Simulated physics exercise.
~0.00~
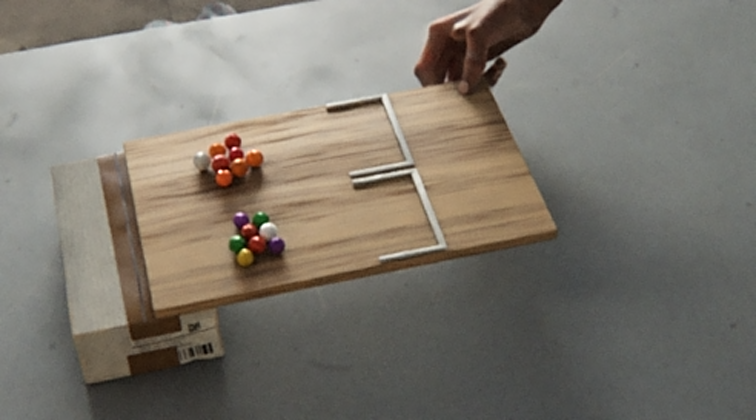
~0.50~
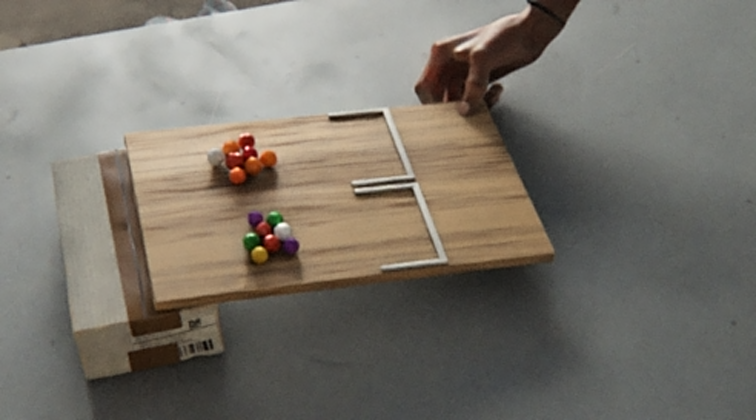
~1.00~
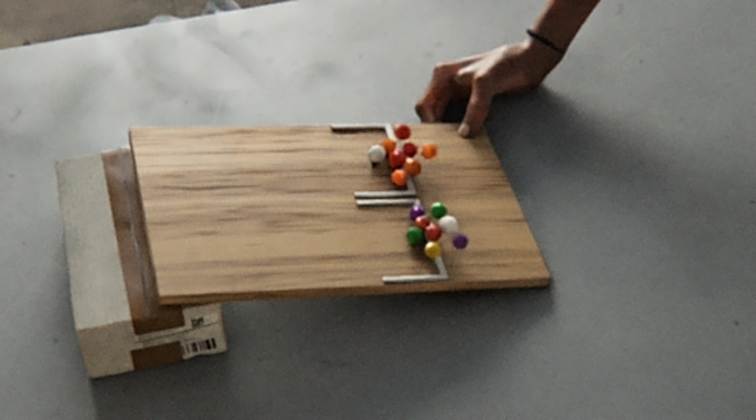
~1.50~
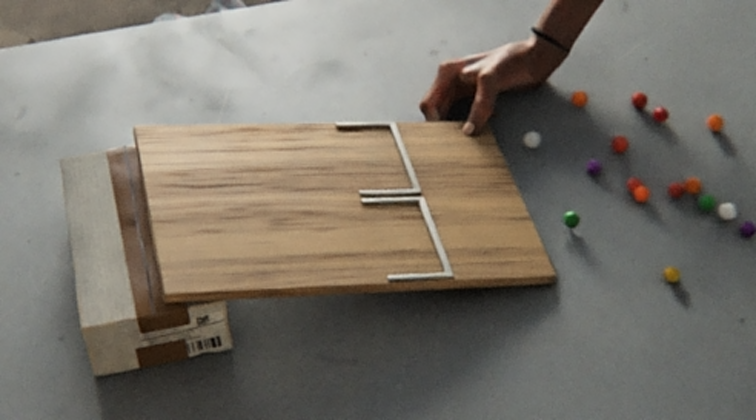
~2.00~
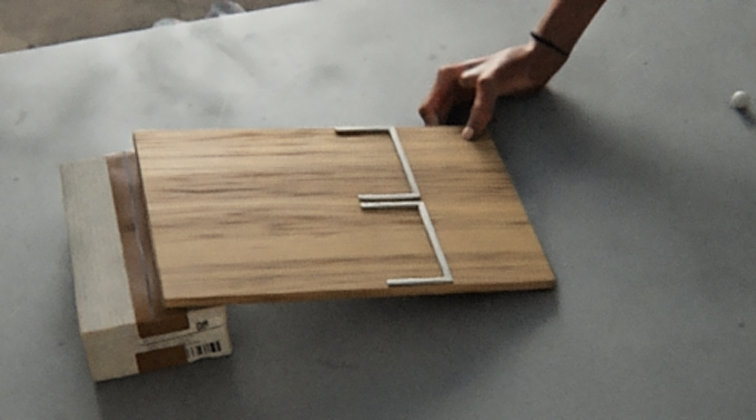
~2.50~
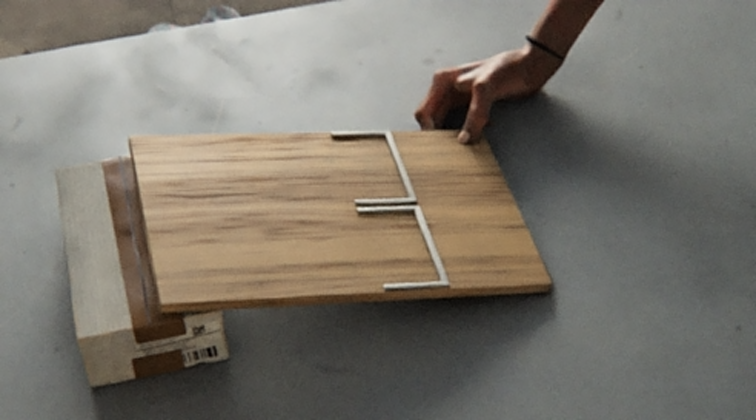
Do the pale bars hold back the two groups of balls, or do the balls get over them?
The balls get over the bars in both groups, the nearer one and the farther one alike.
